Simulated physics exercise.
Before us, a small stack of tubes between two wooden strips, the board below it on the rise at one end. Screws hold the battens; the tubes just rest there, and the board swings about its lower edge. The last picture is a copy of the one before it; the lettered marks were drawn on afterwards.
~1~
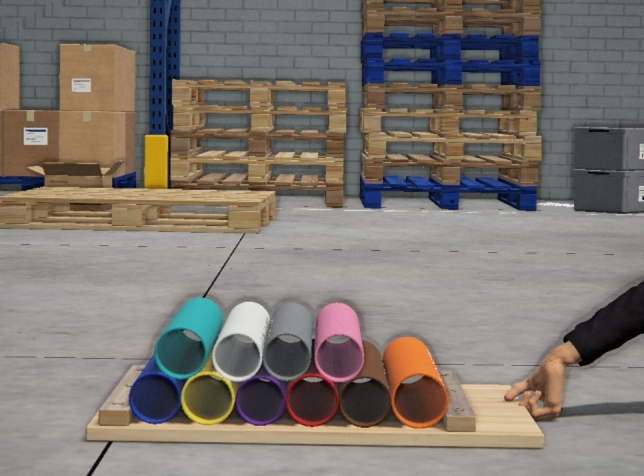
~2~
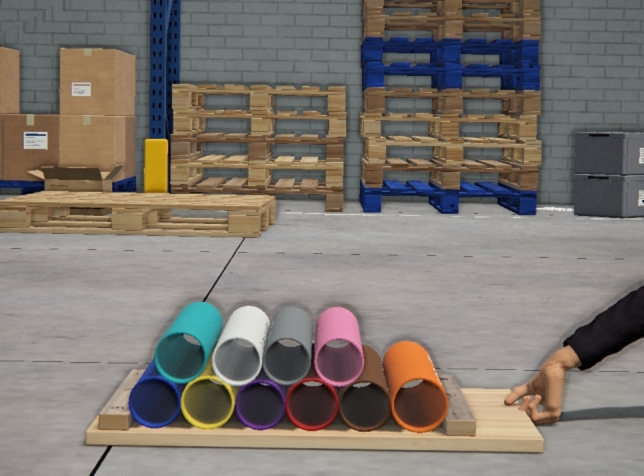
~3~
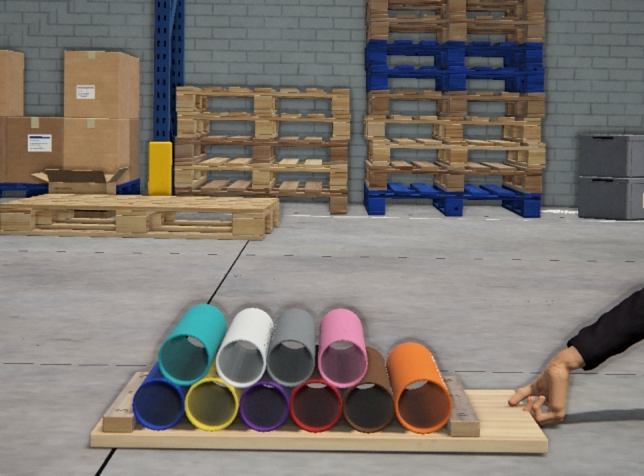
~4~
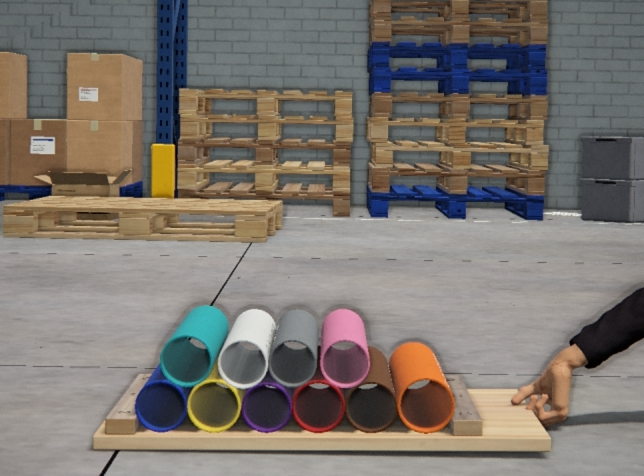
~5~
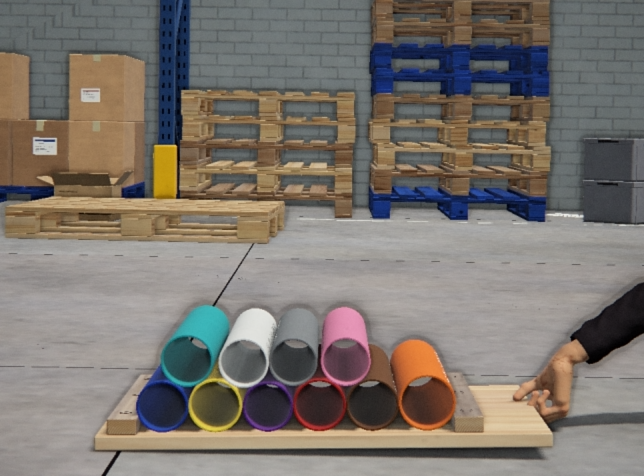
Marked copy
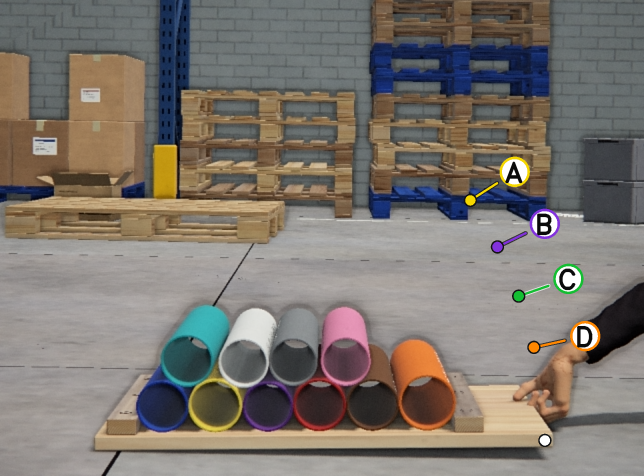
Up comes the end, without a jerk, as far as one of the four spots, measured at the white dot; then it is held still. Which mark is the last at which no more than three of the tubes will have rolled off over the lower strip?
Stop at B.
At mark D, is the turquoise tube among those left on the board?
Yes, with D.
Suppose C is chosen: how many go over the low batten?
The count is none.
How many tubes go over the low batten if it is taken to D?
It comes to none.
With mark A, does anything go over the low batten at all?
At A: Yes.
On the marked copy, A at (470, 200); B at (498, 247); C at (519, 296); D at (534, 347); the white dot at (545, 440).
With B. Early on, board at 16°.
Further on, board at 27°.
At the end, board at 27°, none over the low batten.
As for the rest, A four over the low batten (pink, white, grey, turquoise); C none over the low batten; D none over the low batten.
